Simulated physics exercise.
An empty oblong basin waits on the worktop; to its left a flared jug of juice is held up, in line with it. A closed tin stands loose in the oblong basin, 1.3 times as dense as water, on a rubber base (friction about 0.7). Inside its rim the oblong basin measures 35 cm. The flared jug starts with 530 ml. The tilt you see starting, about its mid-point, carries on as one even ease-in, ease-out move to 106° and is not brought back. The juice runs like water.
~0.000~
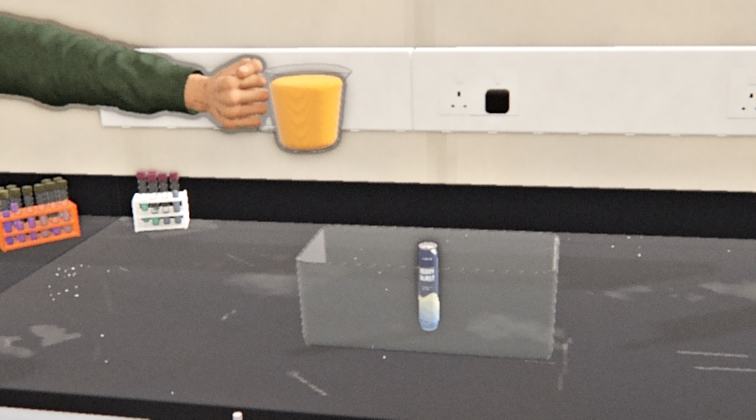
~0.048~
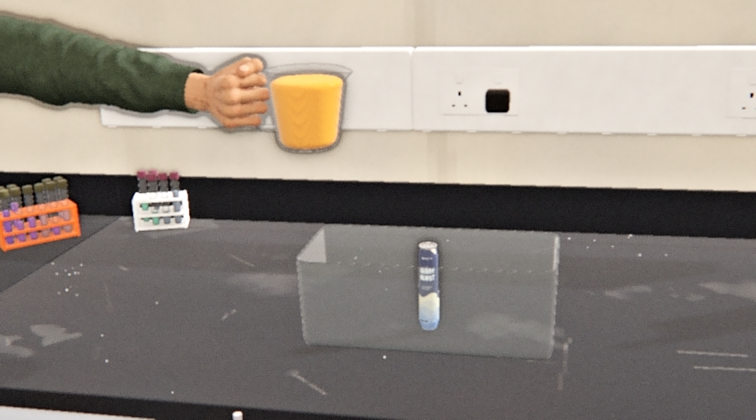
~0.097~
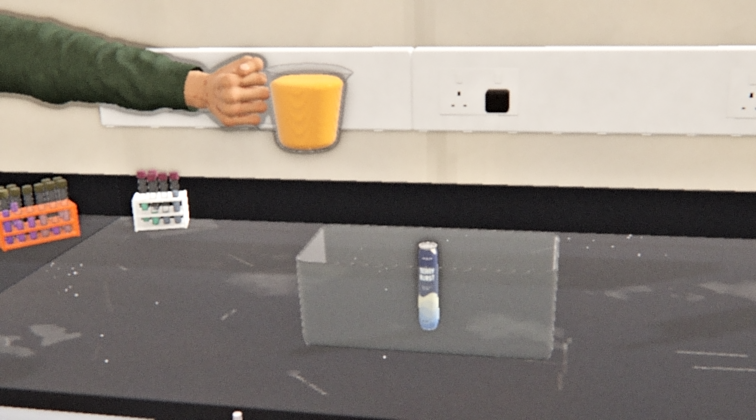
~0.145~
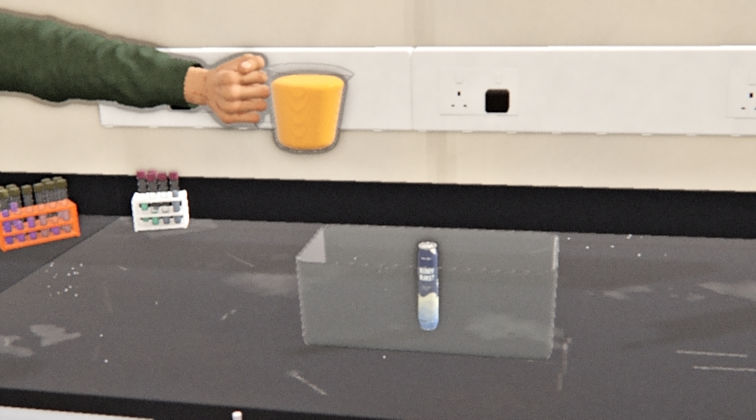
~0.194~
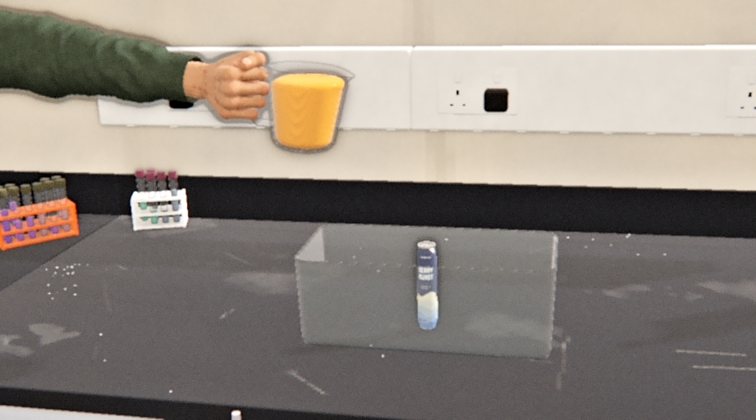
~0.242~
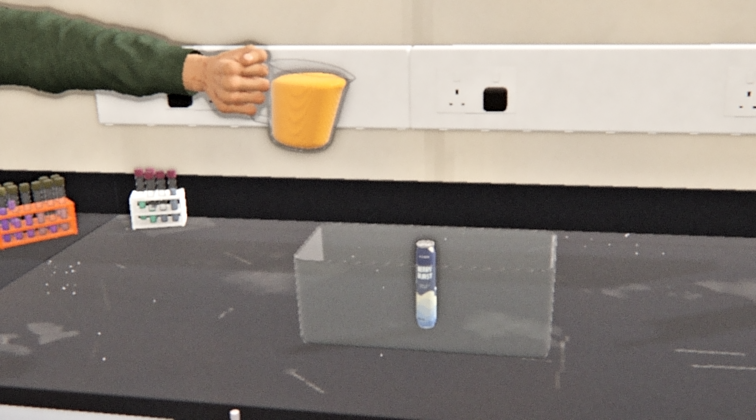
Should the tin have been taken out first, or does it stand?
It topples.
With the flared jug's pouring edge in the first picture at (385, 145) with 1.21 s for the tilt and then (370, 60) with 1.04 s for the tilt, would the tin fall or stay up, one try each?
First it goes over; then it goes over.
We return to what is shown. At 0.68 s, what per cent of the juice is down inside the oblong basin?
Some 4 per cent.
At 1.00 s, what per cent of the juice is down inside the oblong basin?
About 58 per cent.
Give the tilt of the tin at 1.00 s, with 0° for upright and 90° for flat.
It is at some 20°.
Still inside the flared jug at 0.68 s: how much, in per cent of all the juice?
Some 74 per cent.
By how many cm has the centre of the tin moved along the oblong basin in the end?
Some 9.0 cm.
By 0.68 s the tilt is 64° and 74 per cent is still to pour; the tin stands where it began.
By 1.00 s the tilt is 99° and 17 per cent is still to pour; the tin leans 22°.
By 1.34 s the tilt is 106° and 0 per cent is still to pour; the tin lies on its side.
By 1.71 s the tilt is 106° and 0 per cent is still to pour; the tin lies on its side.
At rest the tin lies on its side.
